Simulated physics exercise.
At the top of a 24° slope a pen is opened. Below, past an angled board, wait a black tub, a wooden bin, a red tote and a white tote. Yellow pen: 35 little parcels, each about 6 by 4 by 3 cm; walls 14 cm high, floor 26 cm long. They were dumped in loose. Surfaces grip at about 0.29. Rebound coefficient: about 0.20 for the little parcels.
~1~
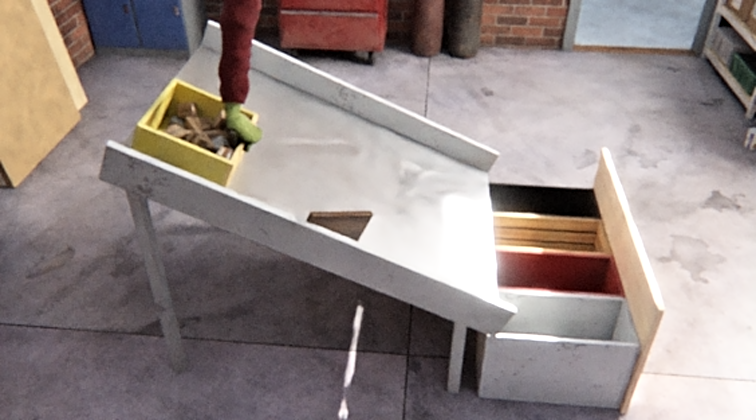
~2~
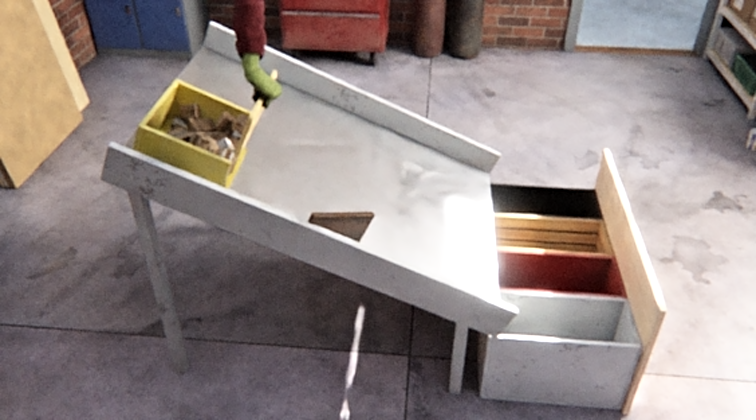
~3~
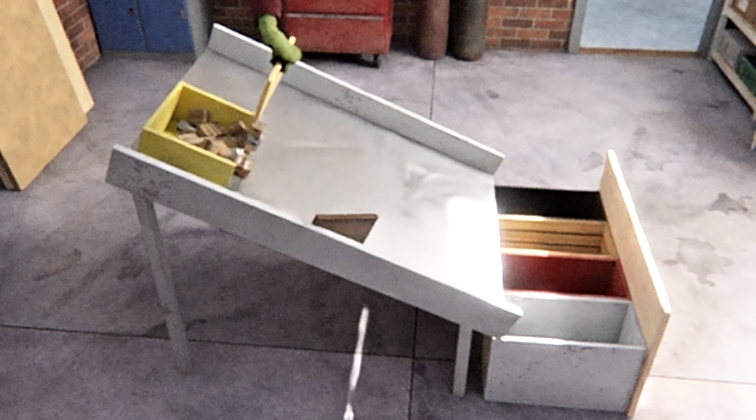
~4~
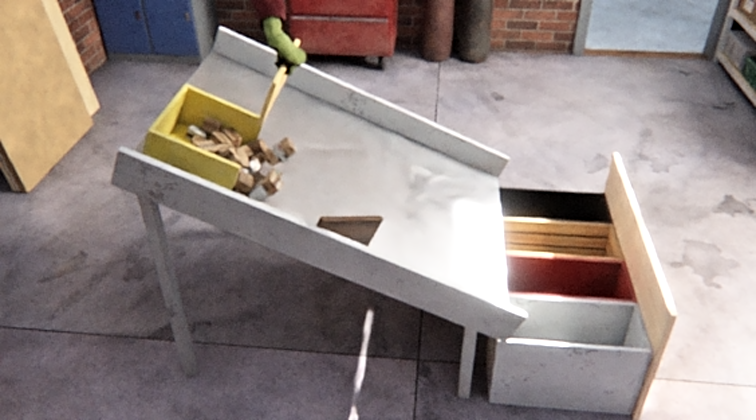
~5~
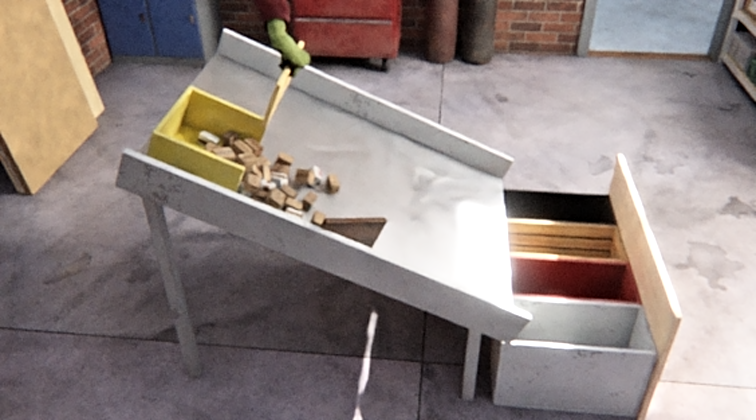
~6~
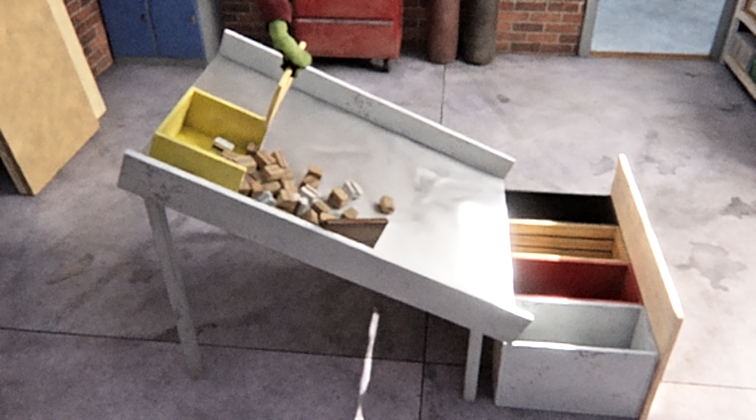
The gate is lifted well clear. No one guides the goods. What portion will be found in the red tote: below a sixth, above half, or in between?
Expect over half of the load in the red tote.
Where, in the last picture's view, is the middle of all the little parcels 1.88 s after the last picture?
Near (593, 332).
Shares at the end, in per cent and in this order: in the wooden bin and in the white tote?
Roughly 5 and 15 per cent.
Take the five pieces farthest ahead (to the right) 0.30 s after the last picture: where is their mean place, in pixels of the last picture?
Around (469, 247).
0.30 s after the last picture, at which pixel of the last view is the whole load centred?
Near (357, 215).
Then, 0.30 s after the last picture, 34 on the slope and 1 in the air.
Then, 0.68 s after the last picture, 1 in the wooden bin, 9 in the red tote, 23 on the slope and 2 in the air.
Then, 1.20 s after the last picture, 1 in the wooden bin, 27 in the red tote, 4 in the white tote and 3 on the slope.
Outcome (1.88 s after the last picture), 1 in the wooden bin, 28 in the red tote and 6 in the white tote. Asked share, 28 of 35, 80 per cent.
